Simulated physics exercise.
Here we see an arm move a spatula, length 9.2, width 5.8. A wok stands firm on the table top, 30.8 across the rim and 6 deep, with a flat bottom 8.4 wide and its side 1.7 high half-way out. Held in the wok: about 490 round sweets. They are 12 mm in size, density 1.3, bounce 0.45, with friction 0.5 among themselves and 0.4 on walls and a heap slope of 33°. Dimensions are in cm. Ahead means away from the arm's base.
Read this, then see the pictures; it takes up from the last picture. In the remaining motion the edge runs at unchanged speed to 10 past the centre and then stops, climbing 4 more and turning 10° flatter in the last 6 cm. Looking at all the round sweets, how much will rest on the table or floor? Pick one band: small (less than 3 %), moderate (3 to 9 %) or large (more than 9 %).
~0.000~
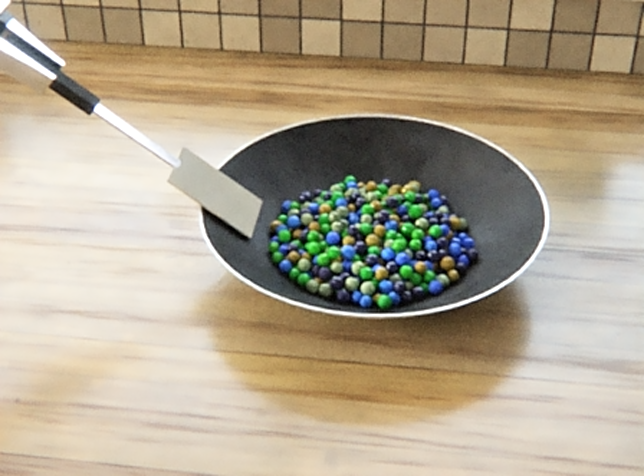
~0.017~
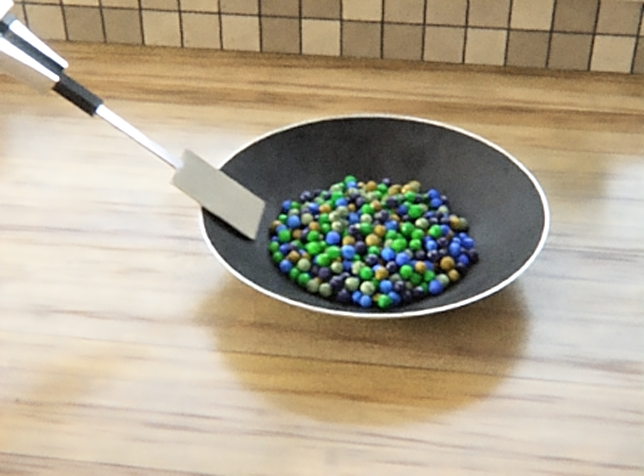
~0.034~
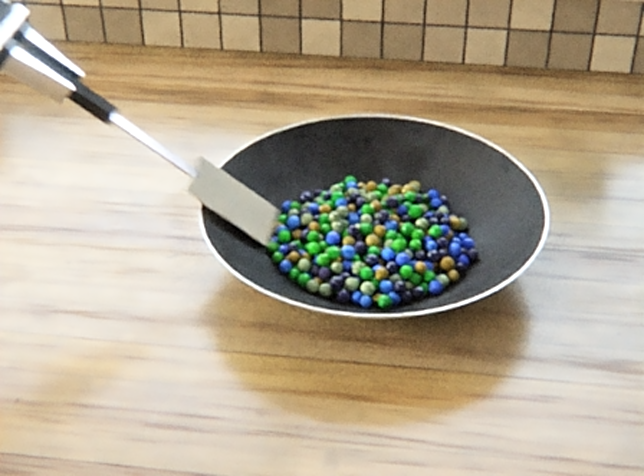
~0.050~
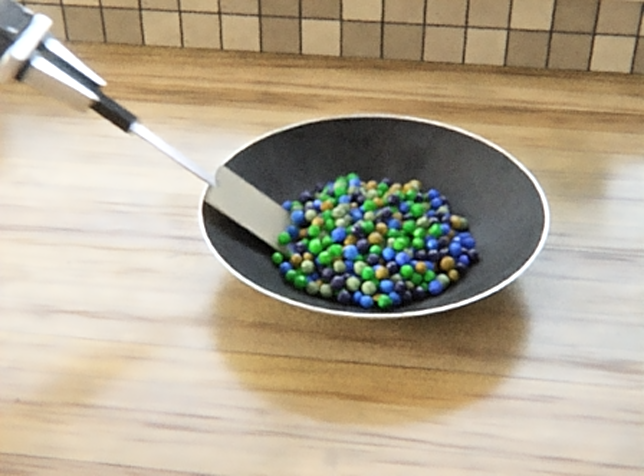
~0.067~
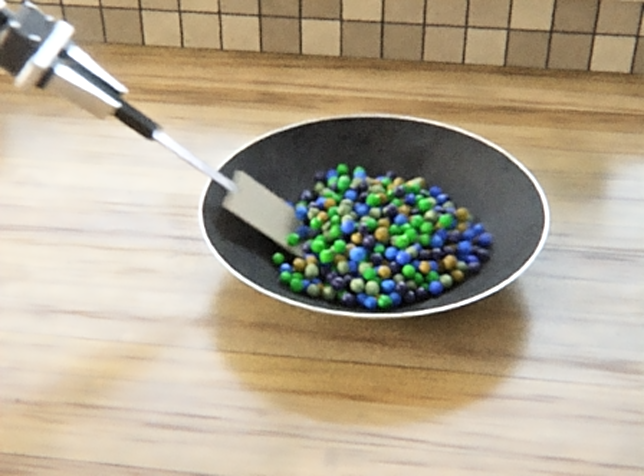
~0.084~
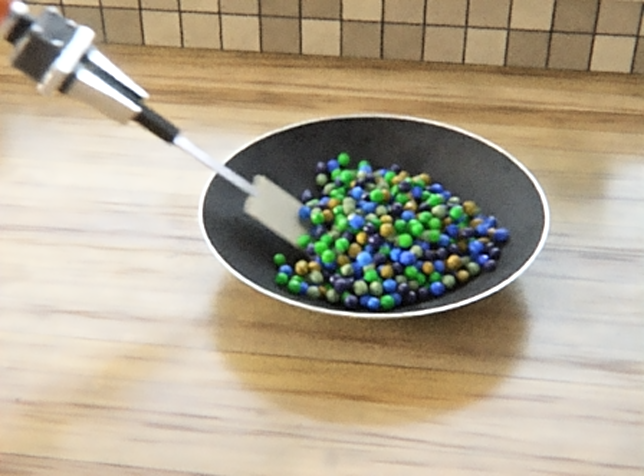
Large.
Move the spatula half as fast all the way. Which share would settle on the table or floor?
Roughly 10 per cent, I'd say.
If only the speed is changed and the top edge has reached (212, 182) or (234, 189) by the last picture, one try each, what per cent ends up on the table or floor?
About 10 and 15 percent.
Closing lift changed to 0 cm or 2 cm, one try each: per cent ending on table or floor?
15 and 25 %.
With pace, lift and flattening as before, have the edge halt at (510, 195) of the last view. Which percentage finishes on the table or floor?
Roughly 30 per cent.
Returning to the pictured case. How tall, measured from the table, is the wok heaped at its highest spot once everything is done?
Top of the heap: Roughly 5.5 cm above the table top.
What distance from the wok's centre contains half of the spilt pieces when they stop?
Distance, approx.: 44 cm.
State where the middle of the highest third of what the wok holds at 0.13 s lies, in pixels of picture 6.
It sits at about (411, 223).
After 0.13 s, sloping 38°, highest piece 7 above the table; 486 in the wok.
After 0.17 s, sloping 35°, highest piece 7 above the table; 486 in the wok.
After 0.39 s, sloping 28°, highest piece 14 above the table; 373 in the wok, 40 on the table or floor, 73 on the blade or in flight.
After 1.44 s, sloping 28°, highest piece 5 above the table; 373 in the wok, 113 on the table or floor.
In the end, 373 in the wok, 113 on the table or floor. That is 23 % on the table or floor.
